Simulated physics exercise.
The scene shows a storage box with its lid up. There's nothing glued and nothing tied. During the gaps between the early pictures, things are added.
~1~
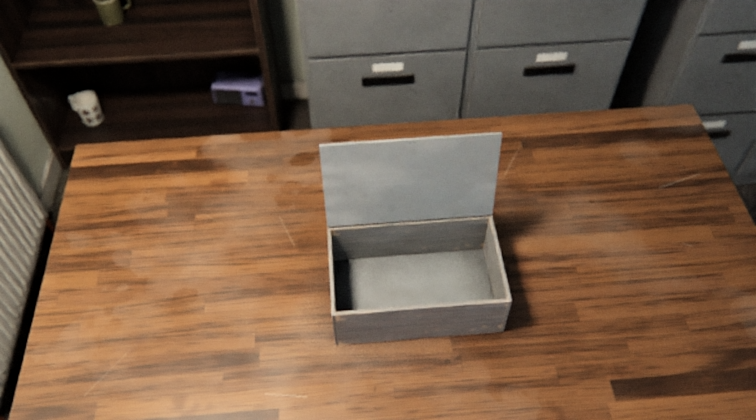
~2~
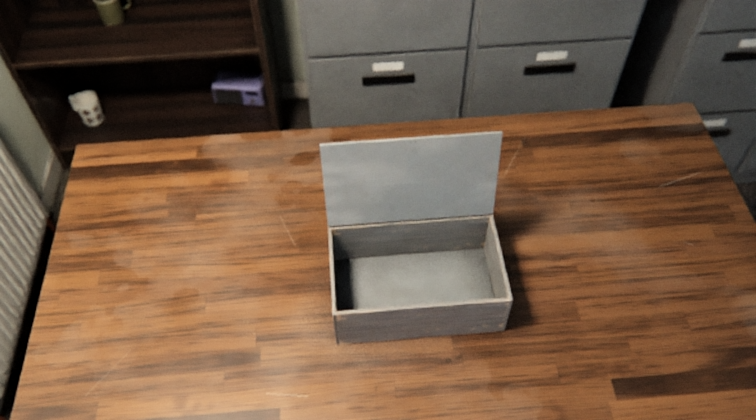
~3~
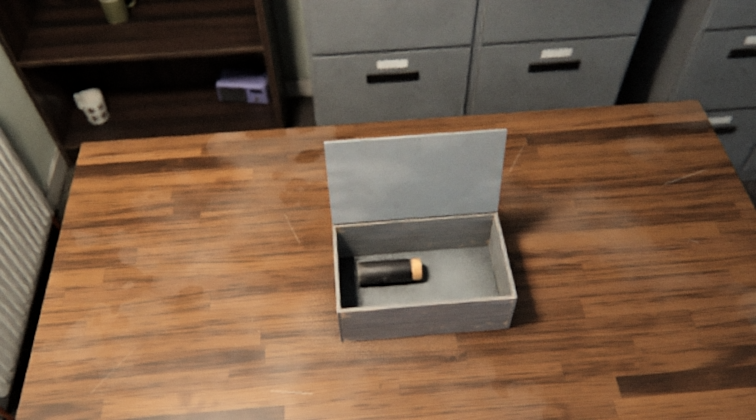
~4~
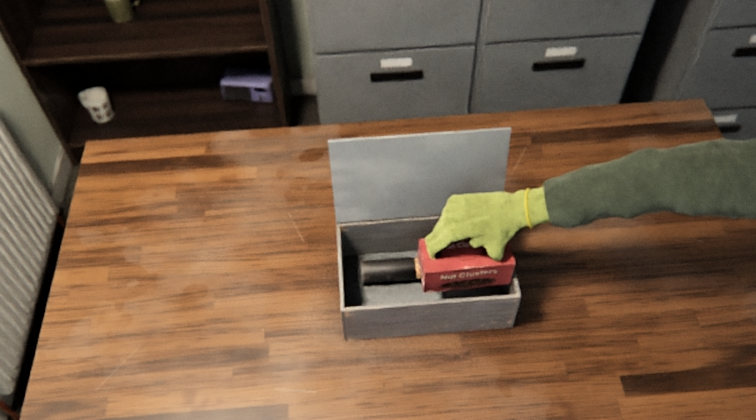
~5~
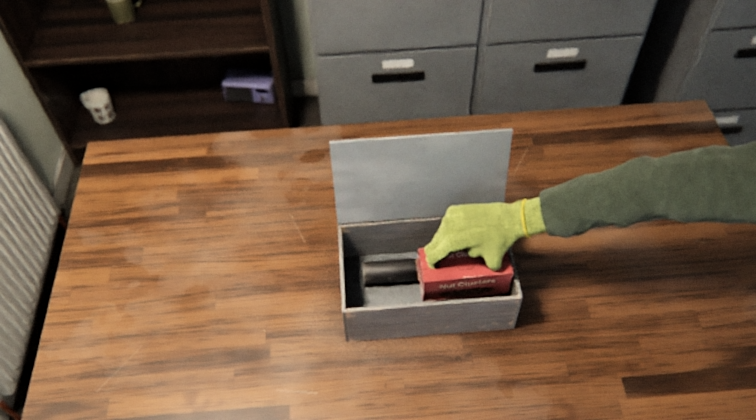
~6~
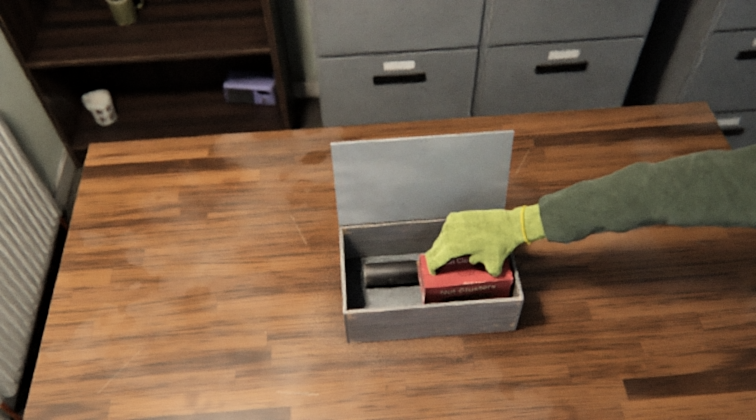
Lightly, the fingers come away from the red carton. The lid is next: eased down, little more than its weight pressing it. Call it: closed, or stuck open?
Closed.
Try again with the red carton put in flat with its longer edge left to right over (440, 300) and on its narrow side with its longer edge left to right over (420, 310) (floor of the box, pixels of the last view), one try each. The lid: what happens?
Case one: Lid goes down; case two: Lid goes down.
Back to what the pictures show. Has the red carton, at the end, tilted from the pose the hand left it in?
Observation: It keeps the set orientation.
Then, 1.30 s later than the last frame, lid 78° above the rim; red carton moved a little near (462, 290).
Then, 1.90 s later than the last frame, lid 34° above the rim; red carton moved a little near (462, 290).
When it is over, lid shut; moved from the start, red carton; black shaker as before. End places, in pixels of the last picture, red carton near (462, 290).
